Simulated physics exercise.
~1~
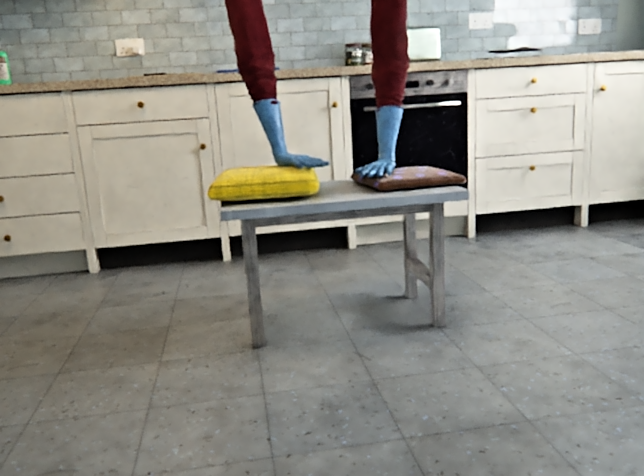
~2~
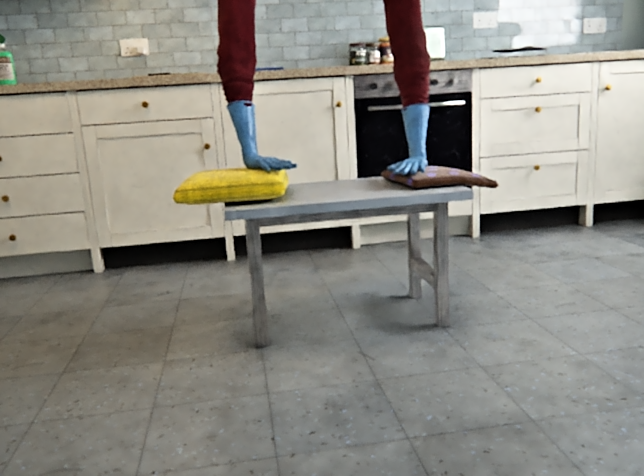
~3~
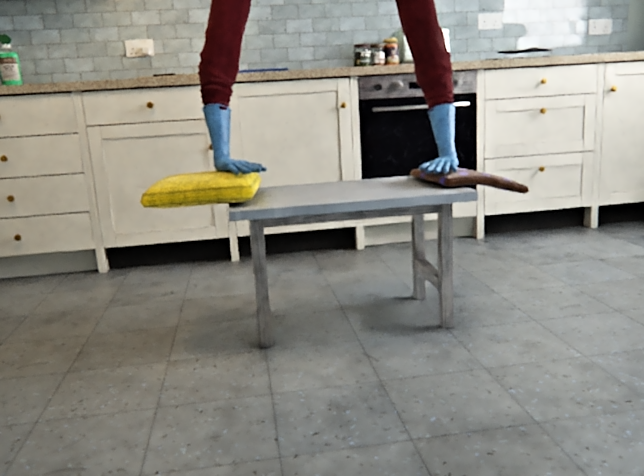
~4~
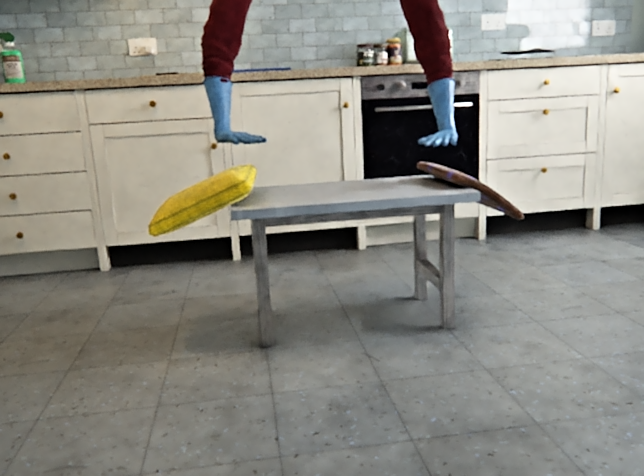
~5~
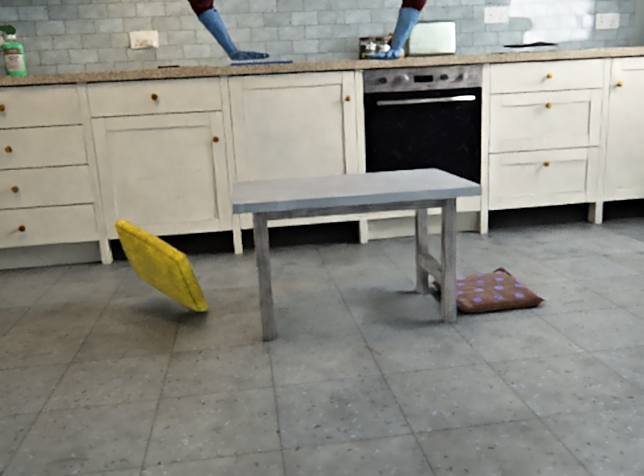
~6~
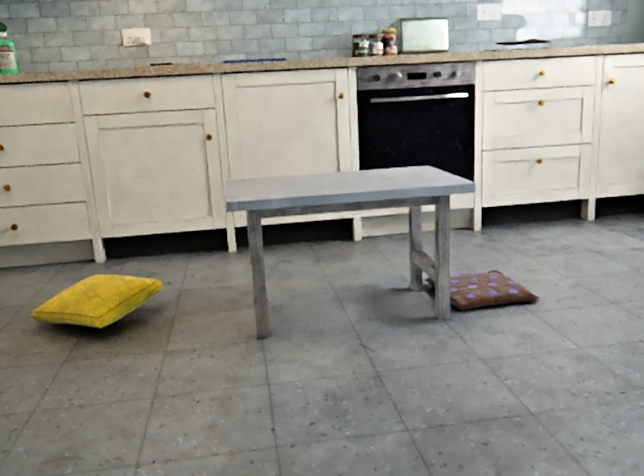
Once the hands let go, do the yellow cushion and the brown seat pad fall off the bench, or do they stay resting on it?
Both fall off. The yellow cushion goes down off the left end and the brown seat pad slumps off the right end, and both finish on the floor.
Yellow cushion and brown seat pad, pushed apart by blue-gloved hands then released, tipping off opposite bench ends onto the floor.
